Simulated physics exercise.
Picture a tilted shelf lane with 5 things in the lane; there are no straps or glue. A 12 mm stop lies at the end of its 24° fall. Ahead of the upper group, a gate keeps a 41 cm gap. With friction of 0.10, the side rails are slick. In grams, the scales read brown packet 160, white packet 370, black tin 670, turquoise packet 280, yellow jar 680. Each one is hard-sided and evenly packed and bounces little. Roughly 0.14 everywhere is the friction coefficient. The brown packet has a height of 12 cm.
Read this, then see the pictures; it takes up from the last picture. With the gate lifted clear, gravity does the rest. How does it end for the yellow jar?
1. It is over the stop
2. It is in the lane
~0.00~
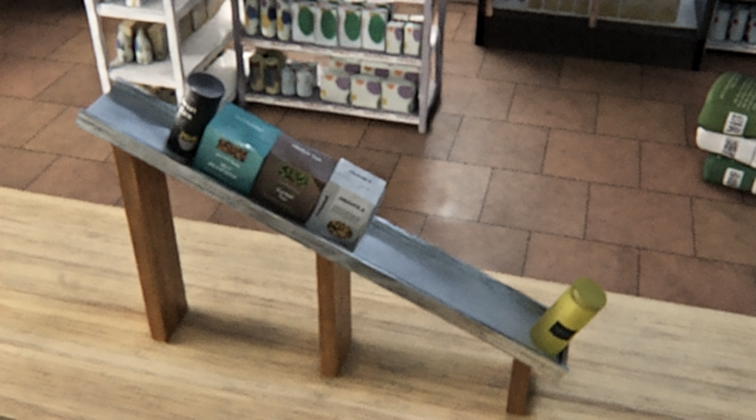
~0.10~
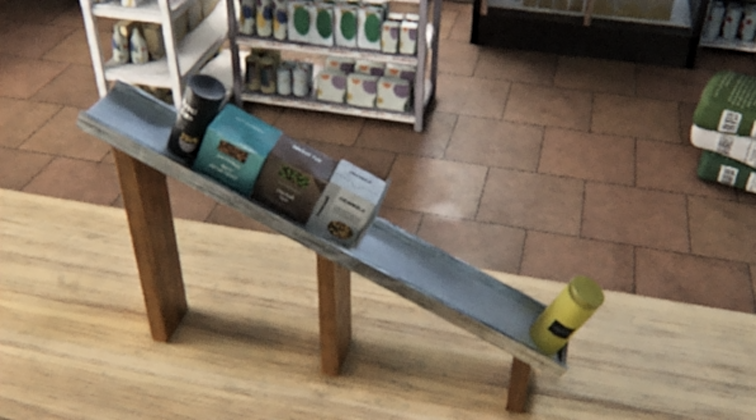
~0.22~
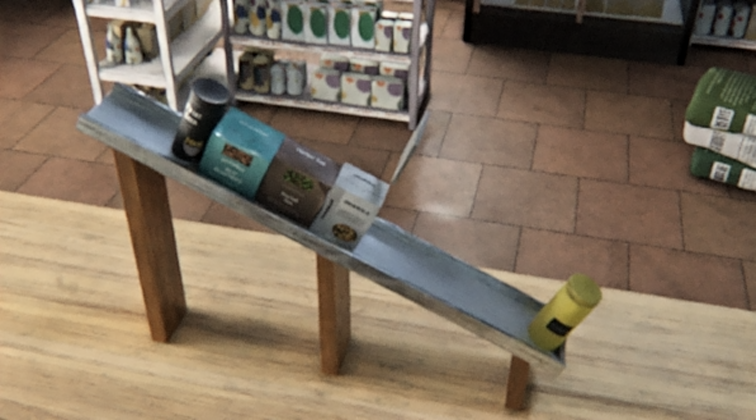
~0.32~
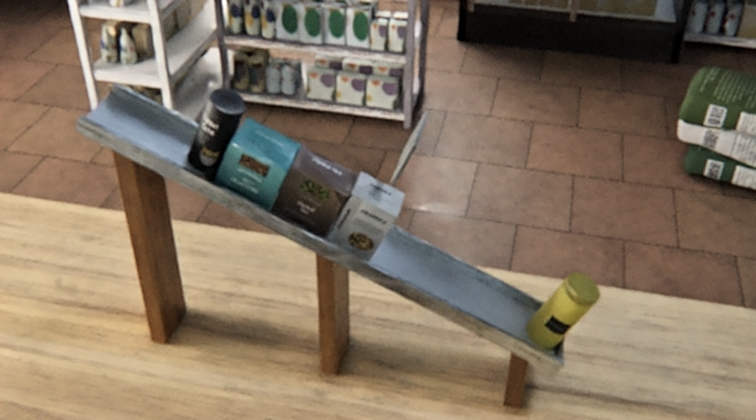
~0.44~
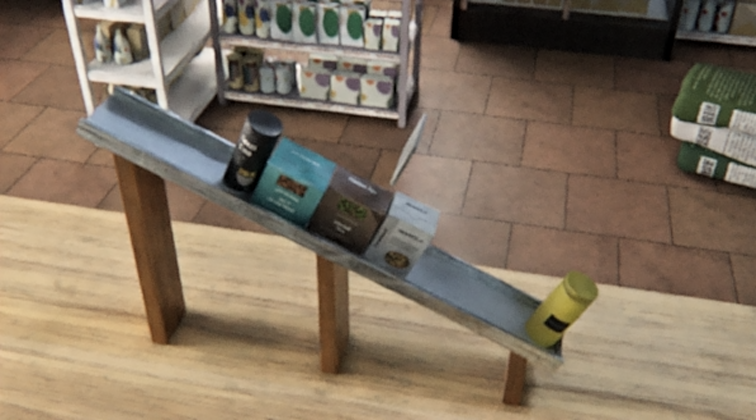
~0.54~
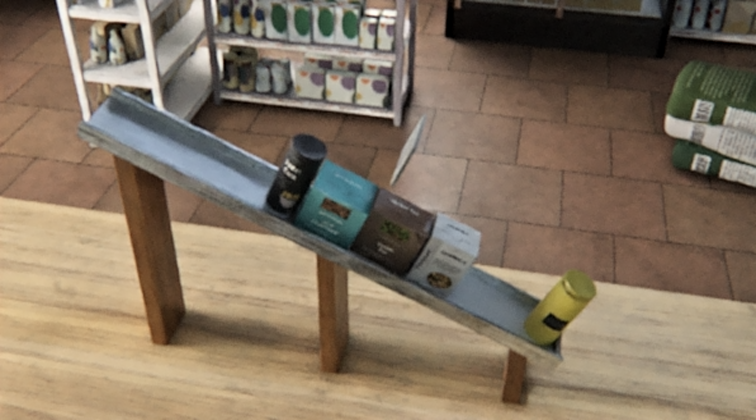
Option 1: It is over the stop.
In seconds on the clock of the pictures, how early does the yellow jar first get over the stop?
Roughly at the 0.9 s mark.
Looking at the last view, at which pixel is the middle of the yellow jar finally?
At pixel (664, 398) or so, give or take.
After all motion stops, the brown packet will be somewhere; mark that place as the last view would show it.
It settles somewhere near (544, 309).
Around 0.64 s, leader 13 cm from the stop; yellow jar near (560, 308).
Around 0.94 s, leader 4 cm from the stop; yellow jar now over the stop.
Around 1.14 s, white packet tipped 17° against what carries it.
Around 1.44 s, white packet now over the stop.
Finally (2.2 s), over the stop, white packet and yellow jar; the other 3 in the lane. In the last view, yellow jar near (664, 398).
